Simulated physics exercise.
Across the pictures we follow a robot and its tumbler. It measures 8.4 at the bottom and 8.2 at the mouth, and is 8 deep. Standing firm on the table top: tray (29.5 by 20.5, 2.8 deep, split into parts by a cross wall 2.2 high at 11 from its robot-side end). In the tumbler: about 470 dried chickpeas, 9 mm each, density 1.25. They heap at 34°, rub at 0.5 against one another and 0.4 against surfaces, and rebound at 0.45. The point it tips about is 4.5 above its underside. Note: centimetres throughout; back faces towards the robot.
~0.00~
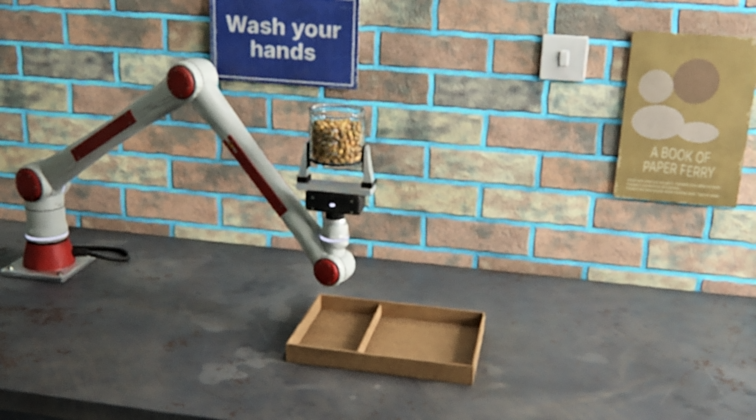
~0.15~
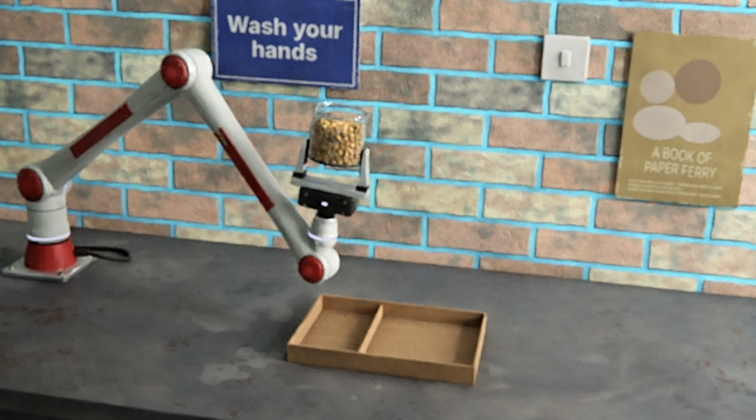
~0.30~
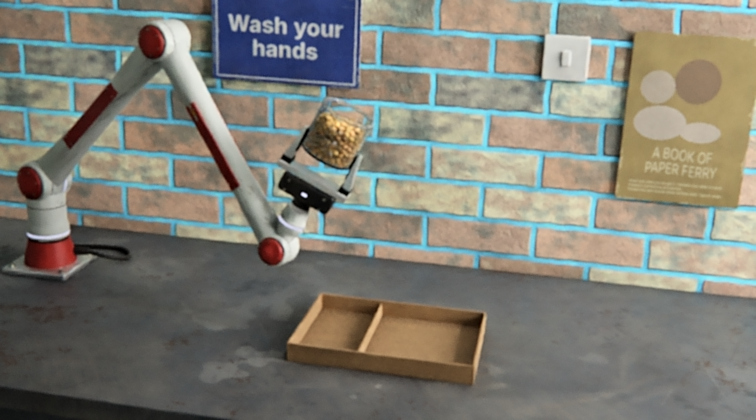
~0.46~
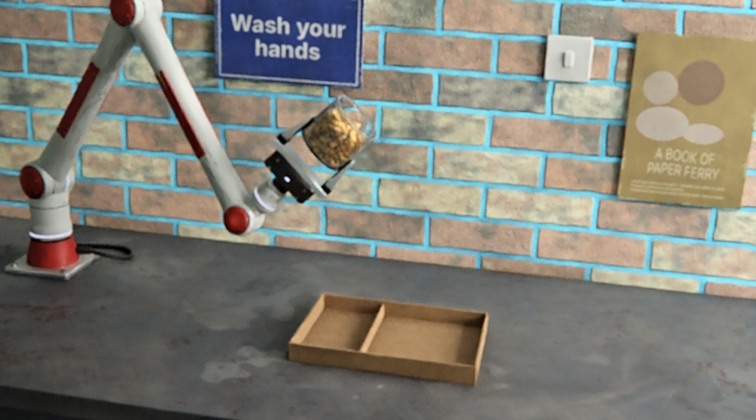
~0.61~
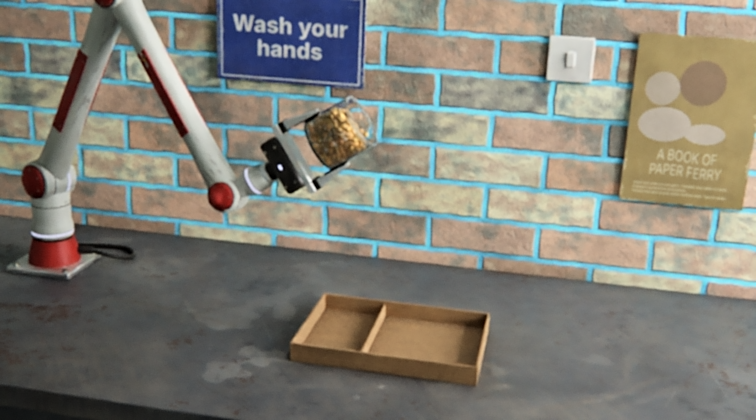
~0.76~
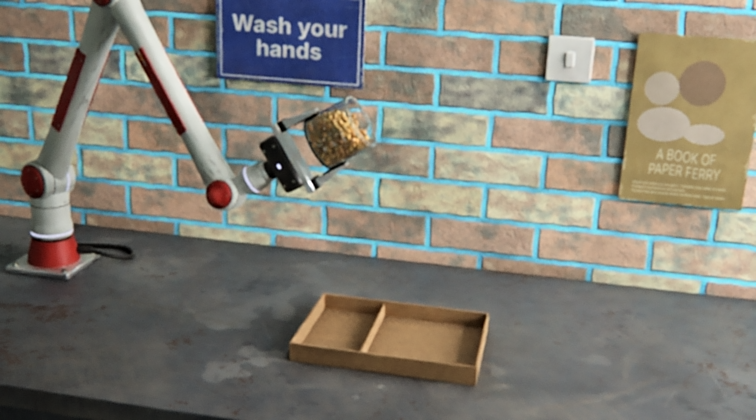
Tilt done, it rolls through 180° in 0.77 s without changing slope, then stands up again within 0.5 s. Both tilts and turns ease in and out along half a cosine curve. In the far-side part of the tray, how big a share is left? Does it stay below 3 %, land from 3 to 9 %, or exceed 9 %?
It stays below 3 %.
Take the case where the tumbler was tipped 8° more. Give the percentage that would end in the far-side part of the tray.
Then roughly 5 per cent.
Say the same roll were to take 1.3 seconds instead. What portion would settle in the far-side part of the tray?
Then roughly 0 per cent.
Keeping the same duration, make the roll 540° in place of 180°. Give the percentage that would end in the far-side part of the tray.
Then about 0 per cent.
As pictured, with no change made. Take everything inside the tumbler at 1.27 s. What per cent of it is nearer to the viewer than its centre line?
45 per cent.
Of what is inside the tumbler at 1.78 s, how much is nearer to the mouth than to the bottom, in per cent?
Close to 40 per cent is in the half by the mouth.
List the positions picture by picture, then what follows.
In the first picture, tumbler middle at (337, 135), upright; upper third of the load around (337, 128), from x 315 to 360, top at y 120; 467 in the tumbler.
In the second picture, tumbler middle at (338, 136), tipped 7°; upper third of the load around (337, 128), from x 310 to 360, top at y 120.
In the third picture, tumbler middle at (337, 134), tipped 25°; upper third of the load around (333, 127), from x 305 to 365, top at y 115.
In the fourth picture, tumbler middle at (339, 134), tipped 45°; upper third of the load around (334, 125), from x 310 to 365, top at y 110.
In the fifth picture, tumbler middle at (340, 133), tipped 57°; upper third of the load around (335, 123), from x 310 to 365, top at y 110.
In the sixth picture, tumbler middle at (340, 133), tipped 58°; upper third of the load around (334, 124), from x 310 to 365, top at y 110; 467 in the tumbler.
By 1.27 s, tipped 58°, highest piece 39 above the table; 466 in the tumbler, 1 in flight or on a rim.
By 1.78 s, tipped 30°, highest piece 39 above the table; 462 in the tumbler, 4 in the far-side part, 1 in flight or on a rim.
By 2.23 s, upright, highest piece 40 above the table; 461 in the tumbler, 6 in the far-side part.
By 2.93 s, upright, highest piece 40 above the table; 461 in the tumbler, 6 in the far-side part.
Final count, 461 in the tumbler, 6 in the far-side part. That is 1 % in the far-side part of the tray.
